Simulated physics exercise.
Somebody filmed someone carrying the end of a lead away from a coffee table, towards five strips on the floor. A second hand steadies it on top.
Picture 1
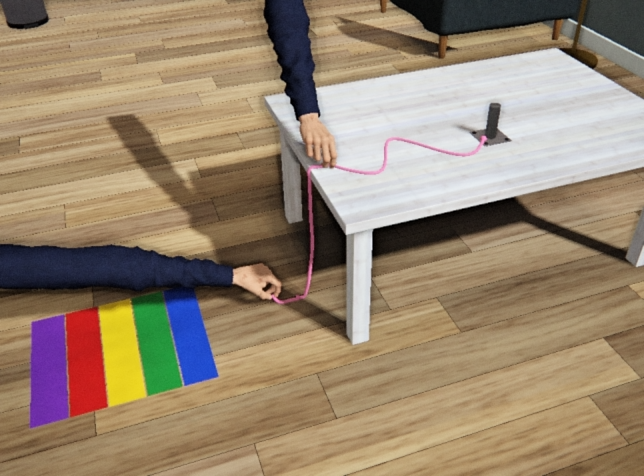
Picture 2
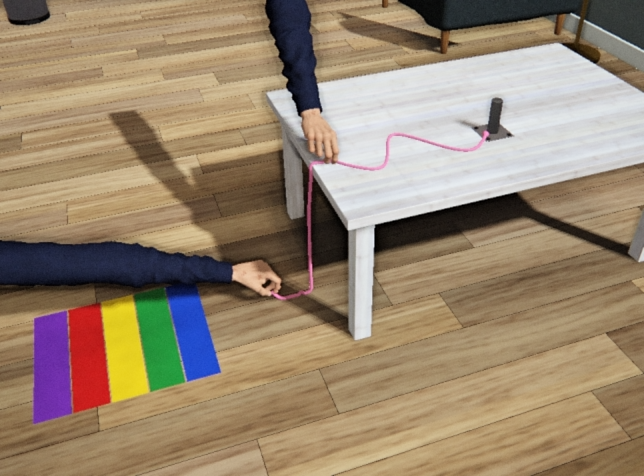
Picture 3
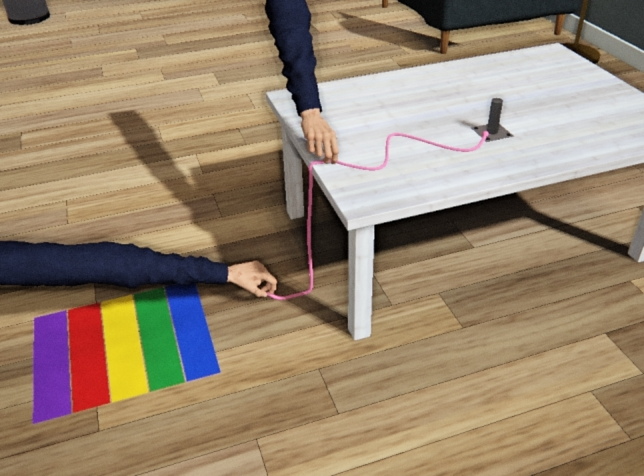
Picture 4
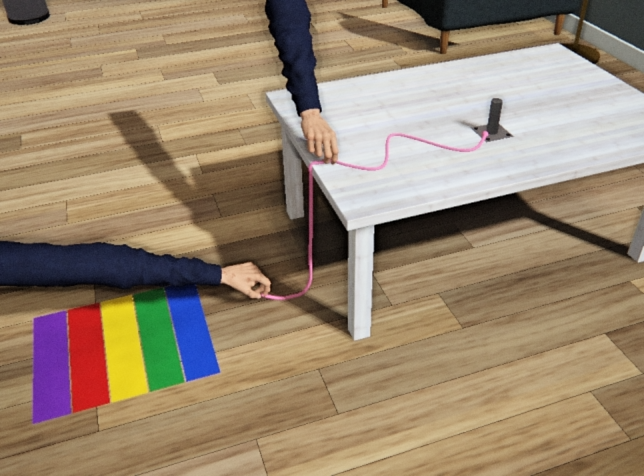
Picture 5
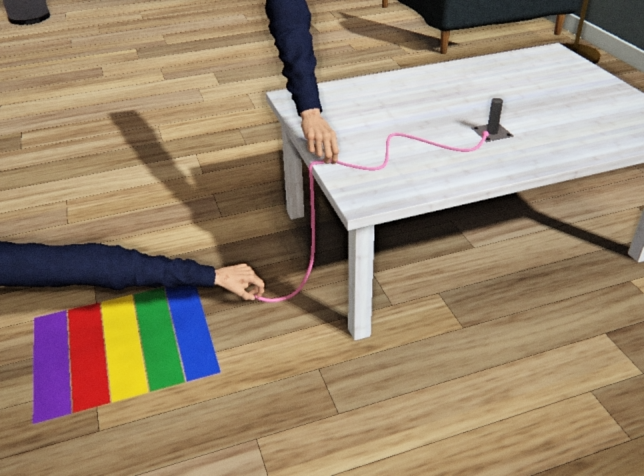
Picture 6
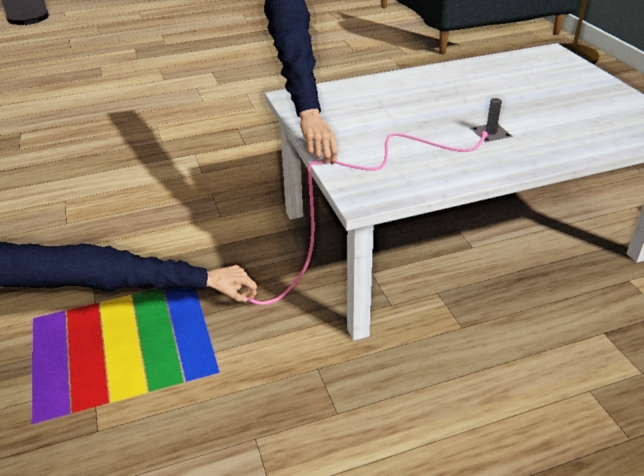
At the start, one hand rests on a pink cord at the edge of a white coffee table while another holds its end near the floor, right of five coloured strips. The lower hand then moves slightly left, drawing the cord's end a little nearer the blue strip, while the upper hand stays put.
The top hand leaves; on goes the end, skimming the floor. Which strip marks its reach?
The end stops over the red strip.
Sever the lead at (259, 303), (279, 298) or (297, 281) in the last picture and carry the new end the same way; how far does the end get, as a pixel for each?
About (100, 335), (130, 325) and (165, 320).
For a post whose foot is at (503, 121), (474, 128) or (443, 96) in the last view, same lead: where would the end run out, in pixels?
The places are (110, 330), (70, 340) and (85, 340).
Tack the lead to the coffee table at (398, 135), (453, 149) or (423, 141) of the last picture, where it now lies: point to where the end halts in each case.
Try by try, around (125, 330), (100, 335) and (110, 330).
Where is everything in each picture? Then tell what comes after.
In the first picture, end (272, 296); blue (197, 362); green (161, 372); yellow (125, 381); red (88, 391); purple (49, 402).
In the second picture, end (272, 292); lead through (475, 149) (407, 136) (384, 166) (315, 164) (309, 225) (311, 281).
In the third picture, end (268, 293).
In the fourth picture, end (262, 295); lead through (474, 149) (407, 136) (384, 166) (314, 165) (311, 225) (310, 281).
In the fifth picture, end (255, 296).
In the sixth picture, end (248, 298); lead through (473, 149) (406, 136) (383, 166) (314, 165) (313, 224) (296, 281).
Soon after, end near (150, 322); over green.
Then, end near (108, 332); over yellow.
At full stretch, end near (83, 339); over red. It gets as far as the red strip.
